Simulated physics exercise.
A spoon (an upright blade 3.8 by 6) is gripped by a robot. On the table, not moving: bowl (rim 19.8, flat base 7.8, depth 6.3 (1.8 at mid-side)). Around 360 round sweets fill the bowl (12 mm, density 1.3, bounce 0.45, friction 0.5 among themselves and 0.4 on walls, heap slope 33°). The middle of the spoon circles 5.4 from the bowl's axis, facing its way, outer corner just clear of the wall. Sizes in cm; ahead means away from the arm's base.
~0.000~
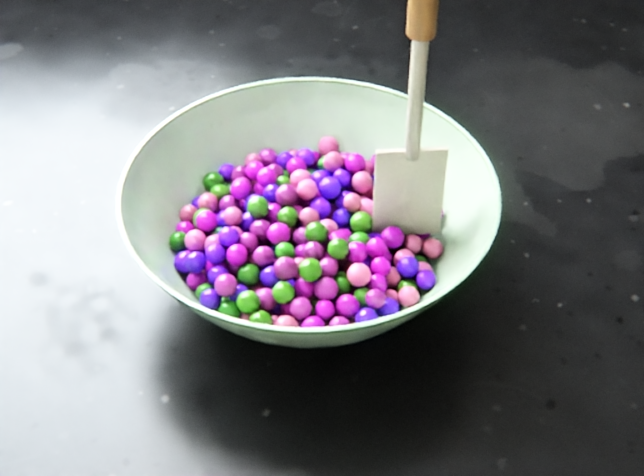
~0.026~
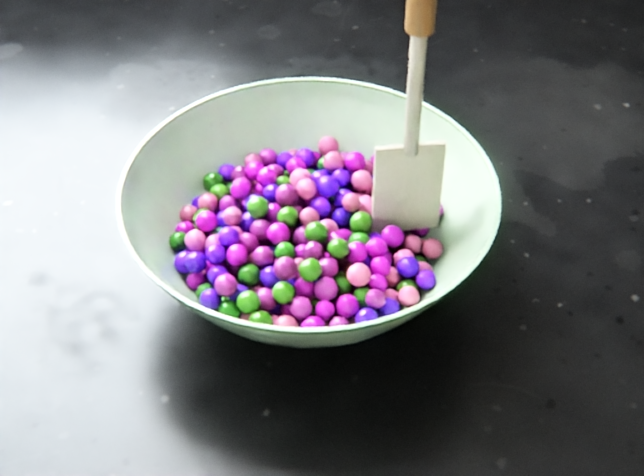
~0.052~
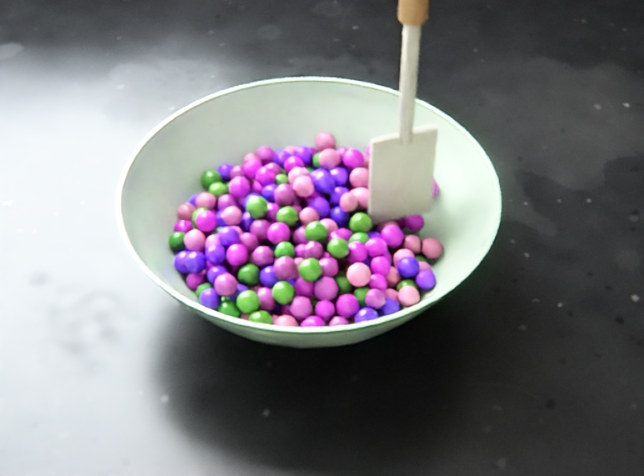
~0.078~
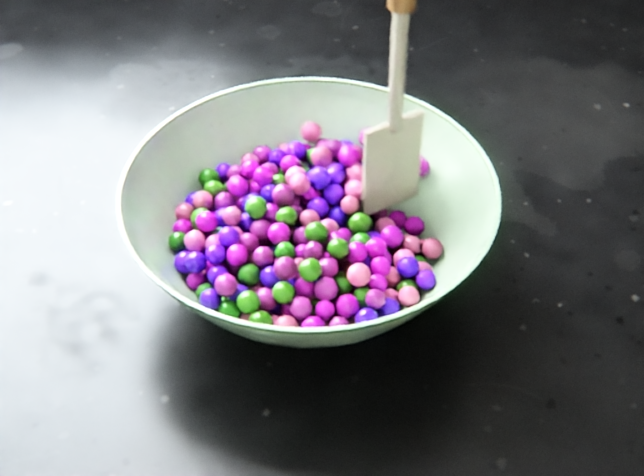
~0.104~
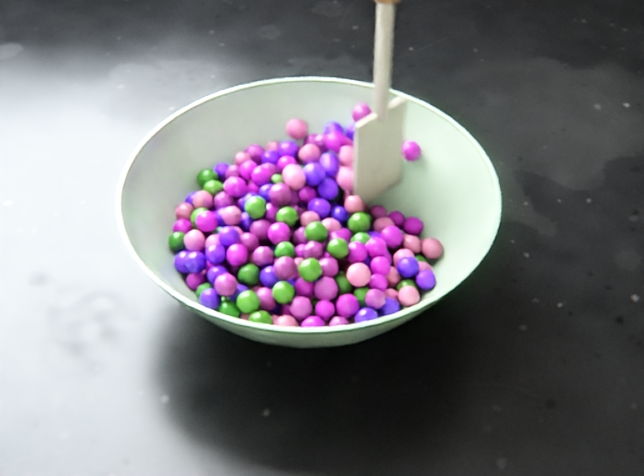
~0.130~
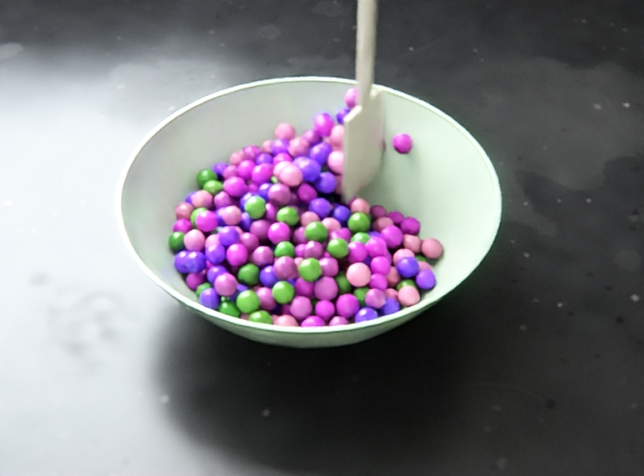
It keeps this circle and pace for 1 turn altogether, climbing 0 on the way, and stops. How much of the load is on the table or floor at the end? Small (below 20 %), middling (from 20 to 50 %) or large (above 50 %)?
On the table or floor the share is small, below 20 %.
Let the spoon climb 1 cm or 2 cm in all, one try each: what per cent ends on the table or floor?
Some 5 and 5 per cent.
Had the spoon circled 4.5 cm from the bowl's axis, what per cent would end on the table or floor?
Then about 5 per cent.
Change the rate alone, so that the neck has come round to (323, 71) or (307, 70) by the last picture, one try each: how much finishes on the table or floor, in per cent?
Some 25 and 30 per cent.
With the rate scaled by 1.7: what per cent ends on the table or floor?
Some 30 per cent.
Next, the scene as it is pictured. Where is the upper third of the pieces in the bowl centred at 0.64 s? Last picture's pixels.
Near (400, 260).
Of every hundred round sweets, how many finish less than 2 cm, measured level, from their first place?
Some 25 per cent.
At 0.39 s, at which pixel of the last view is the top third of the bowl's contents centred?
Near (200, 237).
After 0.39 s, 171° round, highest piece 9 above the table; 355 in the bowl, 3 on the table or floor, 4 in flight or on the tool.
After 0.64 s, 291° round, highest piece 9 above the table; 326 in the bowl, 27 on the table or floor, 9 in flight or on the tool.
After 0.97 s, 0° round, highest piece 7 above the table; 313 in the bowl, 48 on the table or floor, 1 in flight or on the tool.
After 1.67 s, 0° round, highest piece 7 above the table; 313 in the bowl, 49 on the table or floor.
At rest, 313 in the bowl, 49 on the table or floor. That is 14 % on the table or floor.
